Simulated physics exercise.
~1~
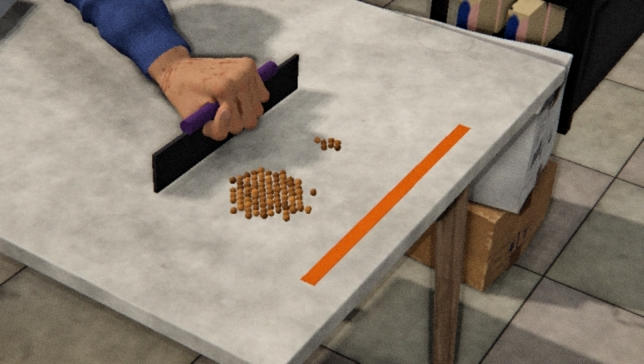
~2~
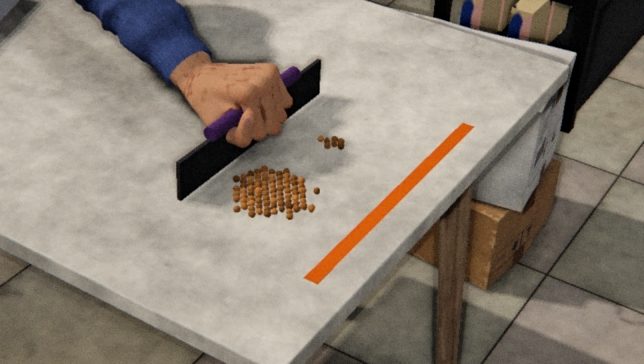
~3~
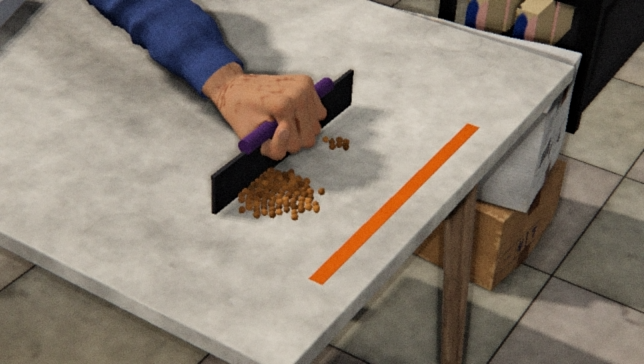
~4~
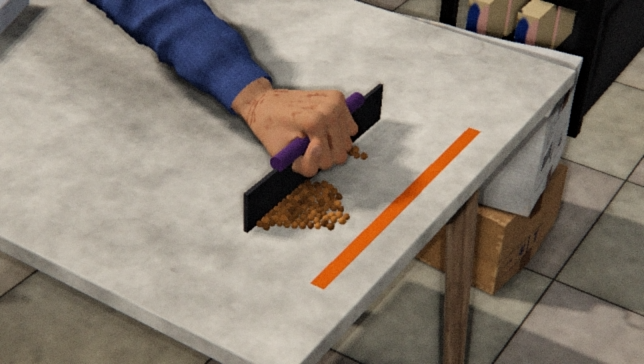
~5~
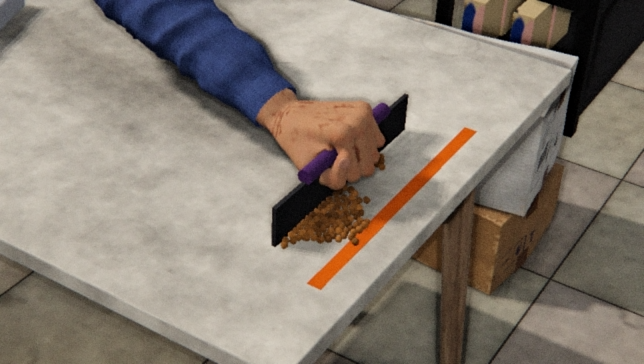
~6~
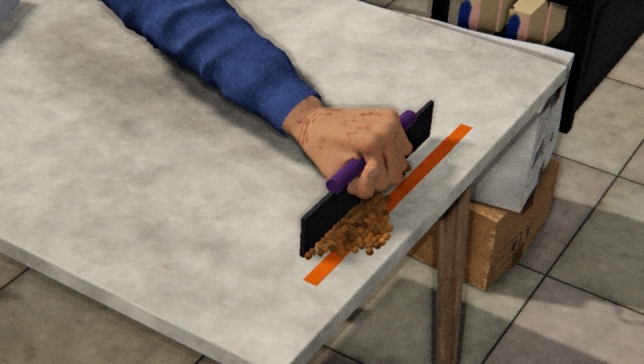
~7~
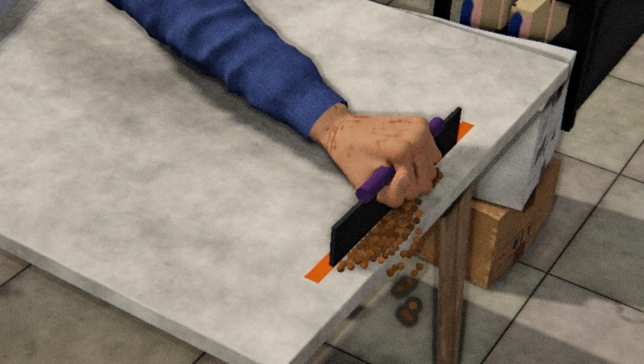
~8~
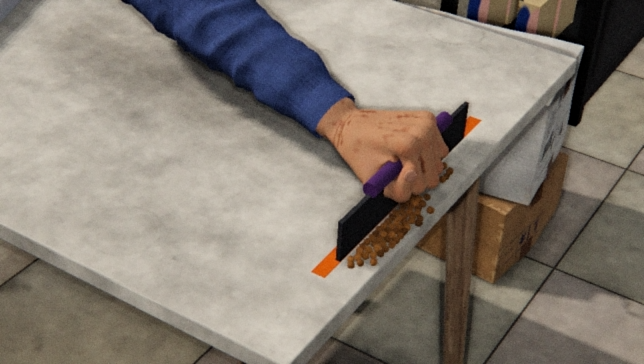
A hand pushing small brown bits across a table with a black scraper, stopping at orange tape as some drop off the edge.
